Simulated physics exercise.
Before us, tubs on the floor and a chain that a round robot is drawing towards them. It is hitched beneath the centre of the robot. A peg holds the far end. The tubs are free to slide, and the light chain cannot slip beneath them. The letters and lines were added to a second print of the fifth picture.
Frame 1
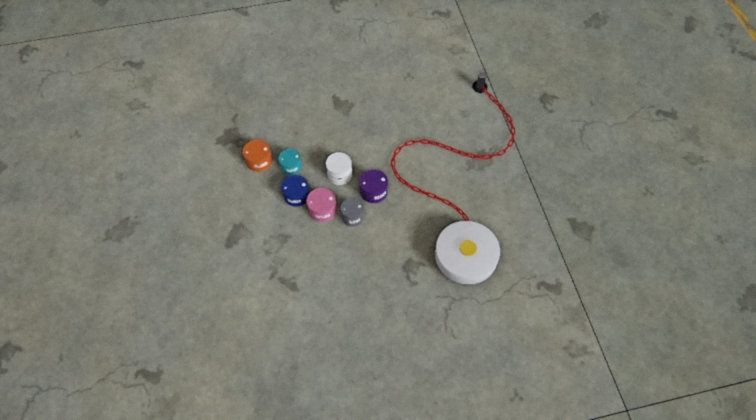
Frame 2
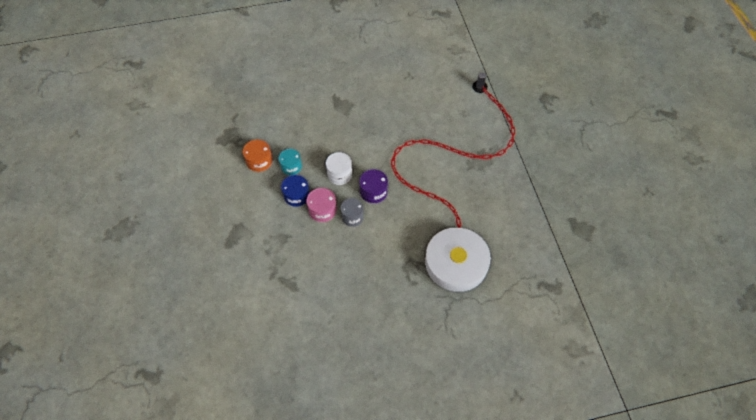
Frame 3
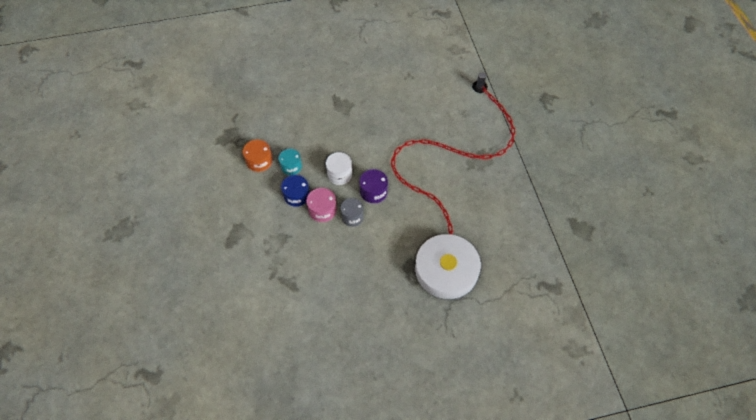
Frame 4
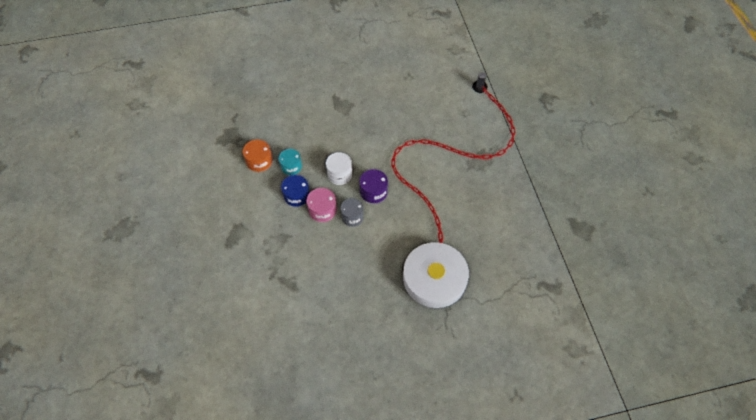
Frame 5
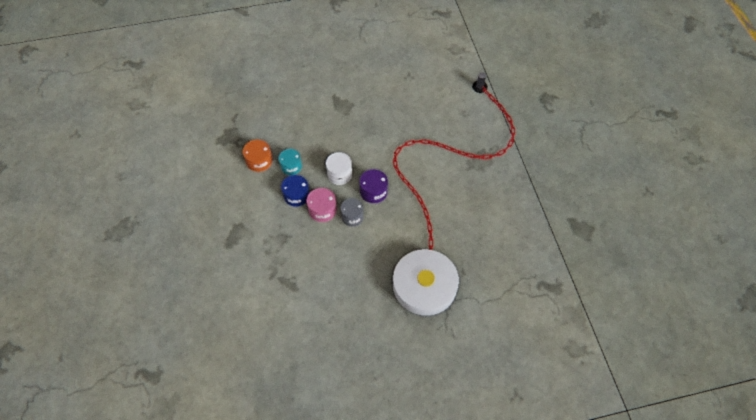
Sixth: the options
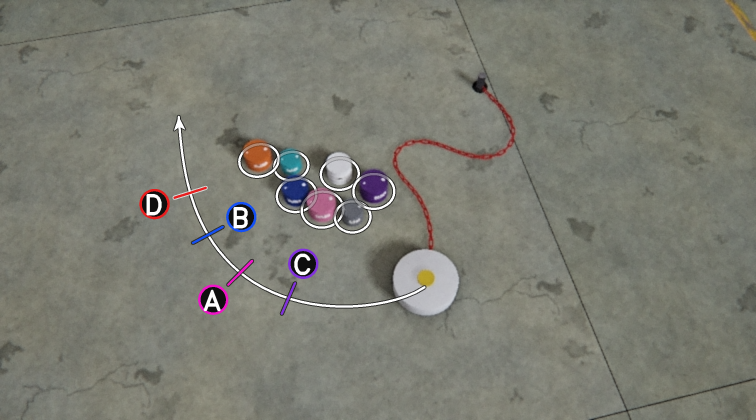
In the video, a white round robot with a yellow centre slides slowly down and to the left across a grey floor, drawing a red chain that runs from a black peg, while the small coloured tubs nearby stay still.
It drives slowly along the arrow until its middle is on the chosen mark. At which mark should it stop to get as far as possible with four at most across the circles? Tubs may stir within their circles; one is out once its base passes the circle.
It can go as far as D.
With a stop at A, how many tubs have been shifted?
By then, none.
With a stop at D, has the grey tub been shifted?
Yes.
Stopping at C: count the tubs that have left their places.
By then, none.
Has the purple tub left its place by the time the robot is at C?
By then, no.
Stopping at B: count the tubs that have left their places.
By then, none.
On the marked copy, A at (240, 273); B at (208, 235); C at (288, 298); D at (190, 193); the route from (425, 287) via (231, 265) to (179, 117).
Following D. Soon after the start, robot (316, 300).
Later, robot (224, 255).
In the end, robot (188, 187); pink tub (321, 200); grey tub (345, 195); purple tub (371, 184); one over the rings.
As for the rest, A is within the limit but short; B is within the limit but short; C is within the limit but short.
